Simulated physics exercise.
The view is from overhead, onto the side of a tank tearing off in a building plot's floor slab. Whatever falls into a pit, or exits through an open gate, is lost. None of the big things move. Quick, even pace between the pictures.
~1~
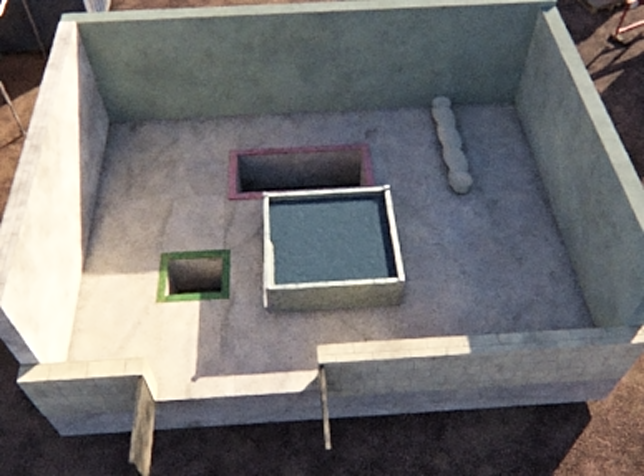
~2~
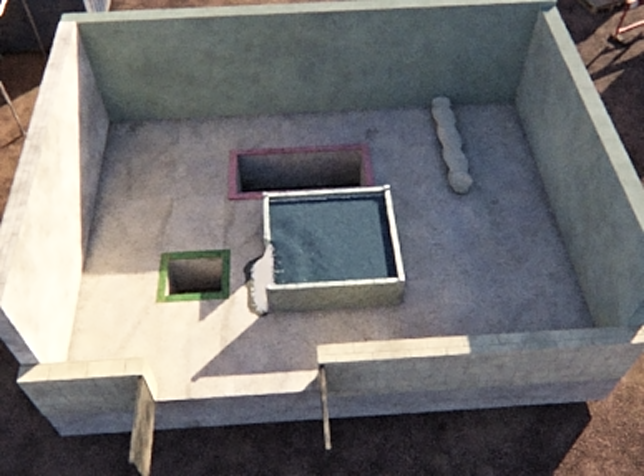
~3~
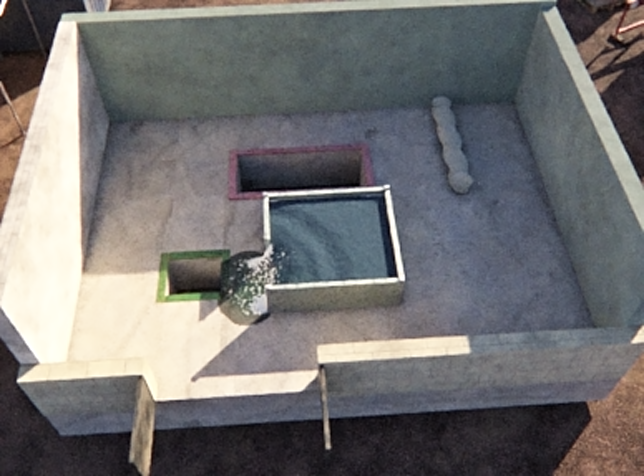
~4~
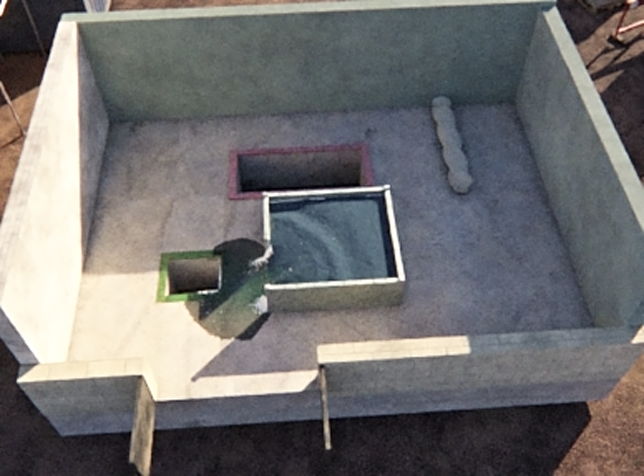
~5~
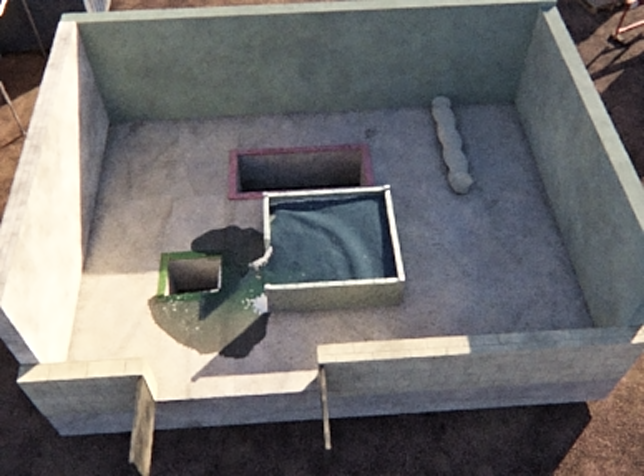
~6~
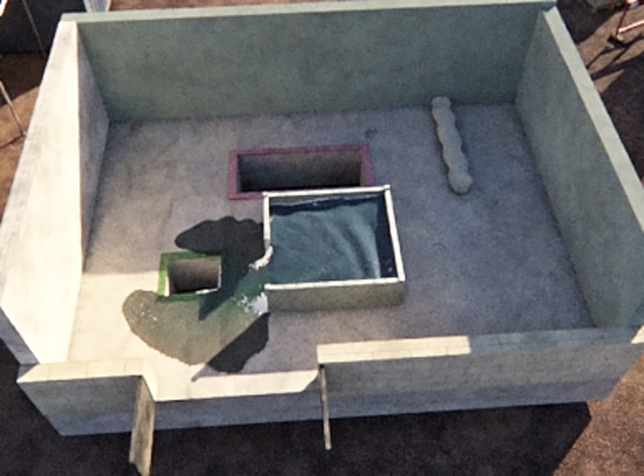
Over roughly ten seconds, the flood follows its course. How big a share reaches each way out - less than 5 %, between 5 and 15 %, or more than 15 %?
My prediction: As it plays out the gate sits in the middle - five to fifteen per cent, as it plays out the pink pit never reaches five per cent, as it plays out the green pit goes past fifteen per cent.
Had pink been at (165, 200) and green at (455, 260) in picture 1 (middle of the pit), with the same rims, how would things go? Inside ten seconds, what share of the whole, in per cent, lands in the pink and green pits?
Roughly: Pink pit 20 %, green pit 0 %.
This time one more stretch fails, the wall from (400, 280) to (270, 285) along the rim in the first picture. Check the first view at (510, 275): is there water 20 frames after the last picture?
I reckon that spot ends up drenched.
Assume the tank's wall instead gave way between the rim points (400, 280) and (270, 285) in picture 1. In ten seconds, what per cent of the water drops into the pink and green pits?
Approximately, pink takes 0 % and green takes 0 %.
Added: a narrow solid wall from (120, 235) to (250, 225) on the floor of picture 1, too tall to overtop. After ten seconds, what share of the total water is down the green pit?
Share for the green pit - 45 percent.
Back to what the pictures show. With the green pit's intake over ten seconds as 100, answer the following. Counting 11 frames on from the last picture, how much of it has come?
My estimate is close to 40 per cent.
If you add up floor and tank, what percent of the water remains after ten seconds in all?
Around 46 parts in a hundred.
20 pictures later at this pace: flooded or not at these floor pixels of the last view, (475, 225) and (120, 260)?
First spared, then swamped.
A moment on, water covers 15 % of the floor; the gate 0 %, the pink pit 0 %, the green pit 10 %.
Next, water covers 15 % of the floor; the gate 2 %, the pink pit 0 %, the green pit 18 %.
Then, water covers 20 % of the floor; the gate 4 %, the pink pit 0 %, the green pit 25 %.
Later, water covers 35 % of the floor; the gate 8 %, the pink pit 0 %, the green pit 35 %.
In the end, water covers 45 % of the floor; the gate 12 %, the pink pit 0 %, the green pit 42 %.
